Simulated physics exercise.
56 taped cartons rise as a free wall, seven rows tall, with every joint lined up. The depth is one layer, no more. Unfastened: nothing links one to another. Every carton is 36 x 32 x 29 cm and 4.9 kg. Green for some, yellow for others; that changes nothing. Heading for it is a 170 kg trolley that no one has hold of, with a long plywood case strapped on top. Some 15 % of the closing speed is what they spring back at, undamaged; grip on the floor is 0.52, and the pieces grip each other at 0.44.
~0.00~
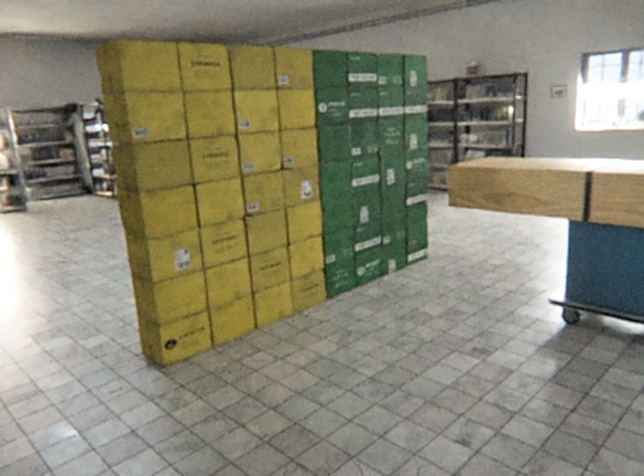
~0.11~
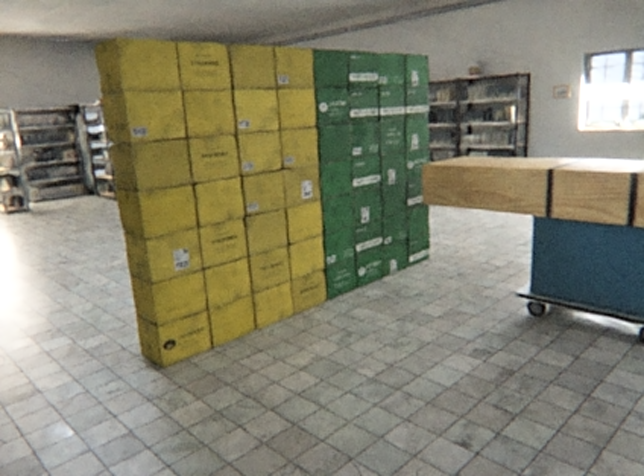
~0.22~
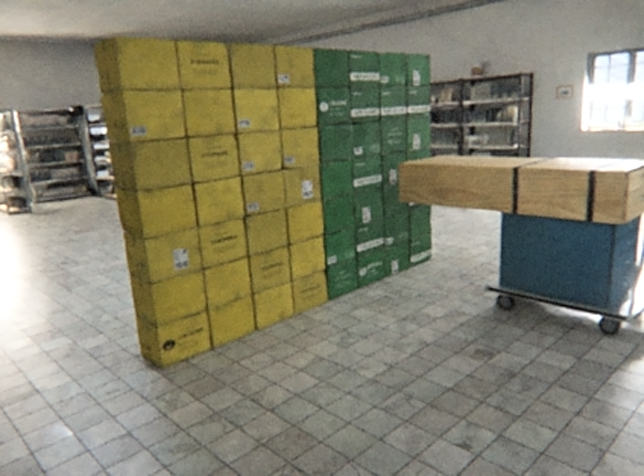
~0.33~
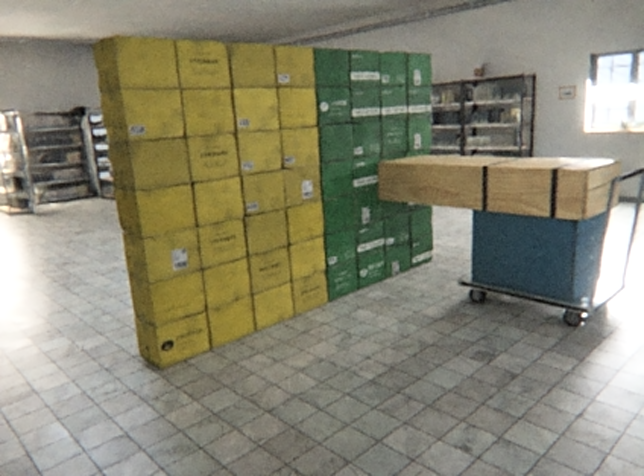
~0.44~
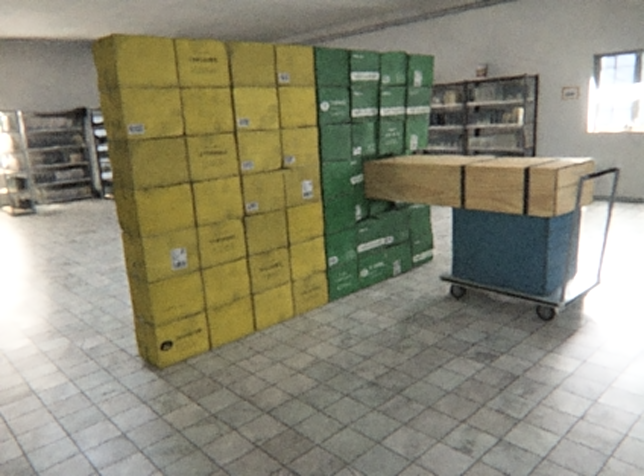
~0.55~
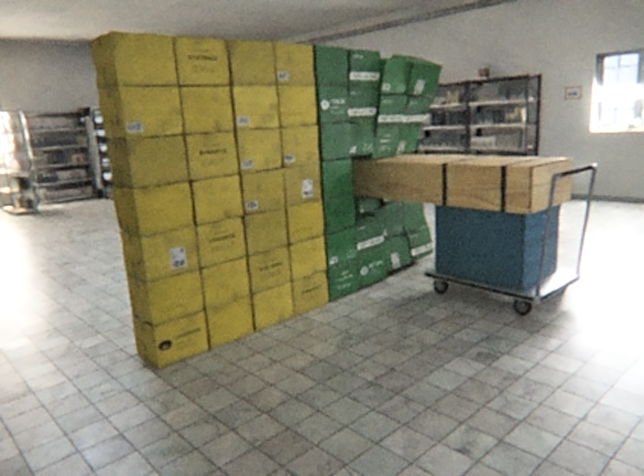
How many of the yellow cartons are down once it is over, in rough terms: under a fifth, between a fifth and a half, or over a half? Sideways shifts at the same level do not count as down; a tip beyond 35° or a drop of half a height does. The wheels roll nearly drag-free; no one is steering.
Once it is over, under a fifth are down.
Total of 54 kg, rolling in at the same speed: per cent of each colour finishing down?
Down by colour: Green 70, yellow 0 per cent.
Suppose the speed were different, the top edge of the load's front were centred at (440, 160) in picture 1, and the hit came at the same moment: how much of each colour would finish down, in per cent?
You'd end up with green at 80 per cent down and yellow at 0 per cent.
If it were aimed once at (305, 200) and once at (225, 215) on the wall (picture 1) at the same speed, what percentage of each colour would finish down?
Down by colour - green: 20%, then 0%; yellow: 40%, then 60%.
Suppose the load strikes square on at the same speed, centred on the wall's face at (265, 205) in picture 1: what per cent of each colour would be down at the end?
Then green 0, yellow 50 per cent.
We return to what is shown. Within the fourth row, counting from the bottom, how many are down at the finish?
Exactly 3 finish down.
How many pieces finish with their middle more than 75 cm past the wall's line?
Estimate: Roughly 16 of them.
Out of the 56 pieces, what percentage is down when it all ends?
35%.
After 0.76 s, load 71 cm past the wall's line, still rolling; none of the 28 yellow cartons down (12 of 56 in all colours); top yellow carton unmoved.
After 1.08 s, load 1.15 m past the wall's line, still rolling; none of the 28 yellow cartons down (18 of 56 in all colours); top yellow carton unmoved.
After 1.68 s, load 1.64 m past the wall's line, still rolling; none of the 28 yellow cartons down (19 of 56 in all colours); top yellow carton unmoved.
At rest (3.0 s), load 1.79 m past the wall's line, stopped; none of the 28 yellow cartons down (19 of 56 in all colours); top yellow carton unmoved; top green carton unmoved. That is 0 per cent. As the last picture would show them, middles, top yellow carton near (281, 67), top green carton near (317, 68).
